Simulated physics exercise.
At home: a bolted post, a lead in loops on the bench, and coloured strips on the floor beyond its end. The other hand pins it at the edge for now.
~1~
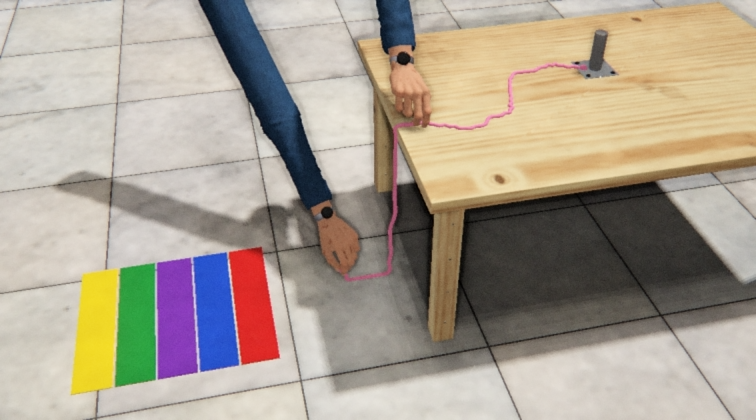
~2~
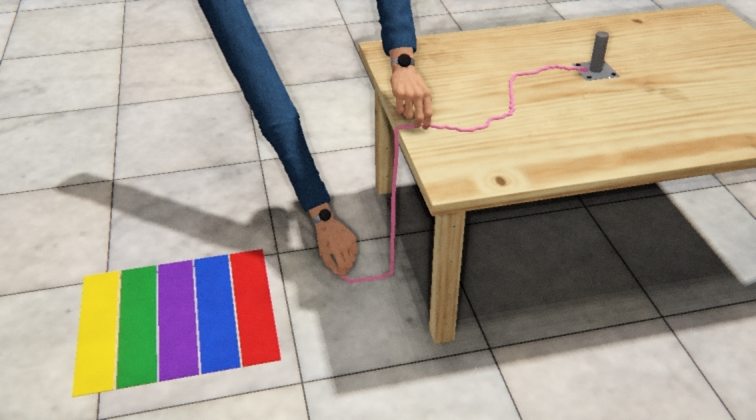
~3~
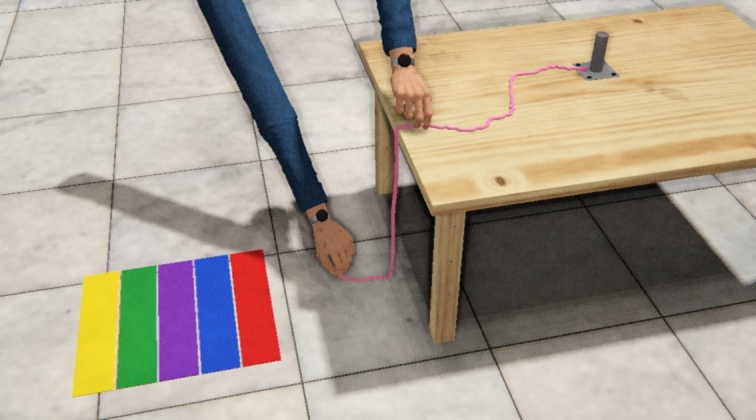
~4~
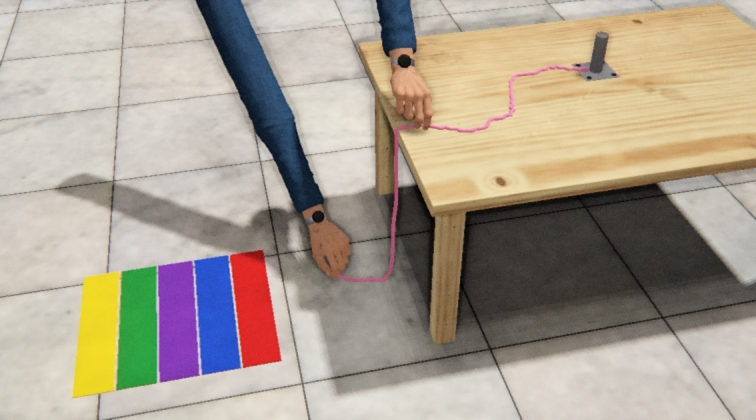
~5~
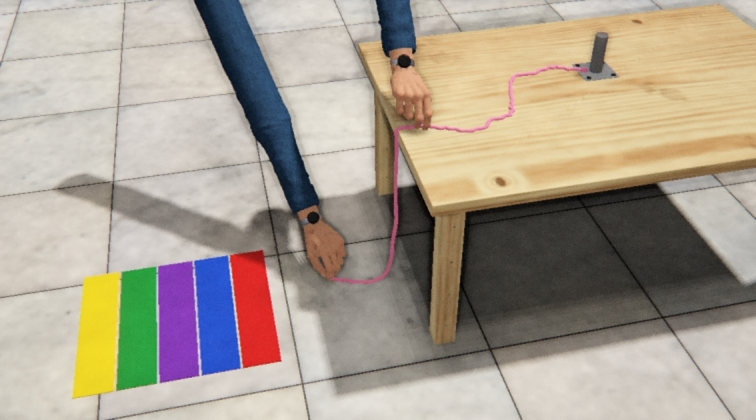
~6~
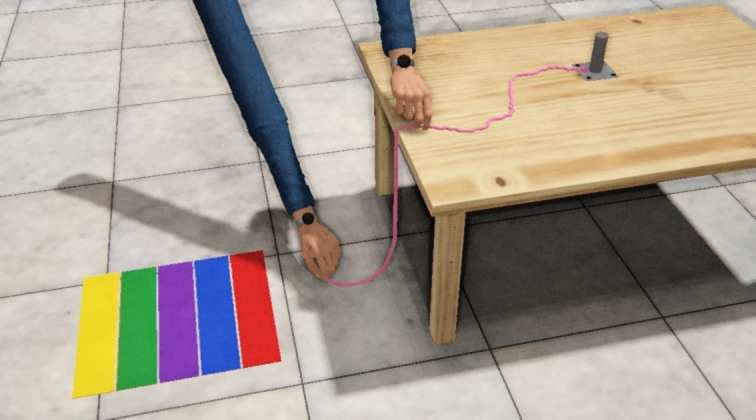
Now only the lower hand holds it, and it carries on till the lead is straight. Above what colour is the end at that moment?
Over green.
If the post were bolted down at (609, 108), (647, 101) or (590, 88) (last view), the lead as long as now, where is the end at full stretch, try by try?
In that order: (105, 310), (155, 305) and (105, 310).
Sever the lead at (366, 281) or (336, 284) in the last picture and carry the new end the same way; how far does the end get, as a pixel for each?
The places are (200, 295) and (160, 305).
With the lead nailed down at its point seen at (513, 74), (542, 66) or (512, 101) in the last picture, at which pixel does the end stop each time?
Try by try, around (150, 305), (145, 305) and (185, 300).
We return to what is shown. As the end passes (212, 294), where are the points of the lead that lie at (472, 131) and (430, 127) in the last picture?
They go to (395, 123) and to (385, 160).
A little later, end near (212, 294); over blue.
Next, end near (163, 302); over purple.
When it is tight, end near (135, 307); over green. The end stops over the green strip.
